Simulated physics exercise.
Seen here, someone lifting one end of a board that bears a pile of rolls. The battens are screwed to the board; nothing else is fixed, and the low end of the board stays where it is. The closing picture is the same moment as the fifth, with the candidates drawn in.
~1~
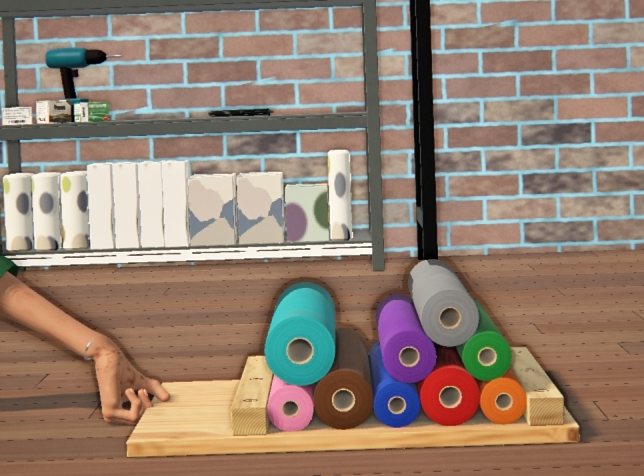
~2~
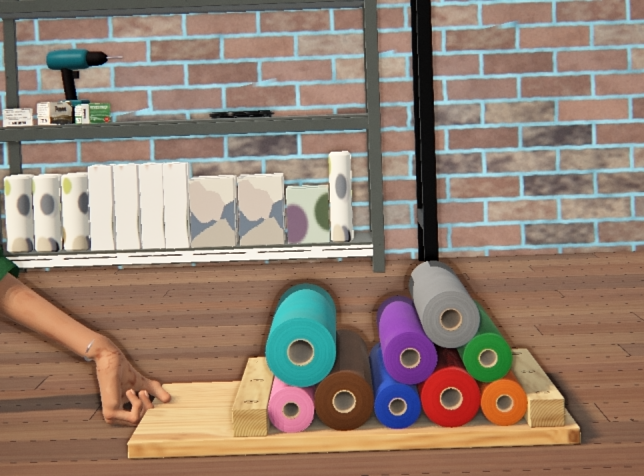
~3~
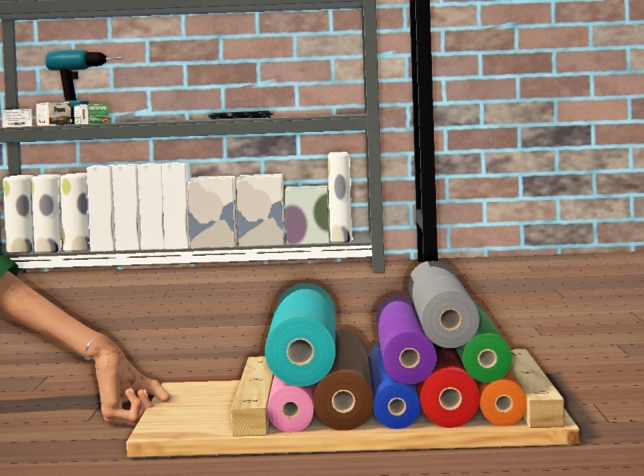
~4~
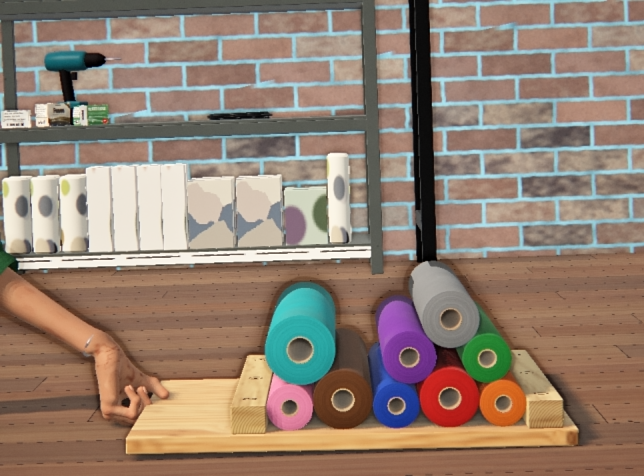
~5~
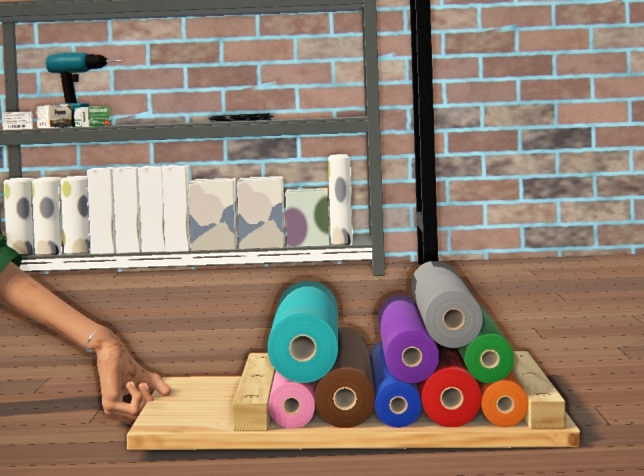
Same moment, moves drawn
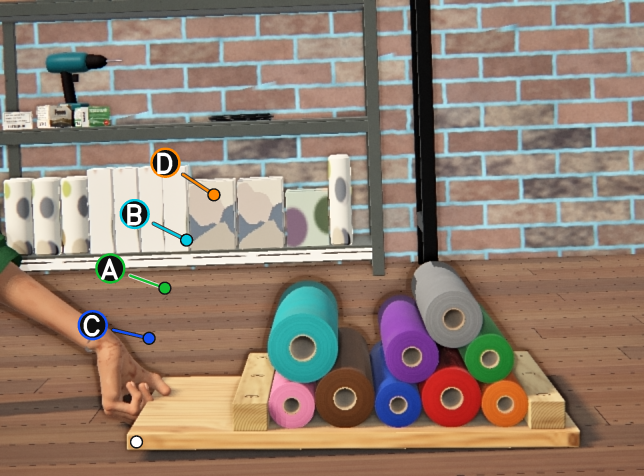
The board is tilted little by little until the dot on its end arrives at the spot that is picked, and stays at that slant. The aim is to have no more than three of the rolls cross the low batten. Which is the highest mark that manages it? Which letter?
Lift it to D and no more.
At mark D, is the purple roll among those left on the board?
Yes.
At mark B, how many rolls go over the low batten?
At B the number is two.
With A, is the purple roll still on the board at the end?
Yes, with A.
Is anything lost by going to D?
Yes, at D.
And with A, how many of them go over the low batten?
With A, two.
On the marked copy, A at (165, 288); B at (187, 240); C at (149, 338); D at (214, 195); the white dot at (137, 442).
Following D. Soon after the start, board at 20°.
Later, board at 36°.
In the end, board at 36°, two over the low batten (green, grey).
As for the rest, A two over the low batten (green, grey); B two over the low batten (green, grey); C two over the low batten (green, grey).
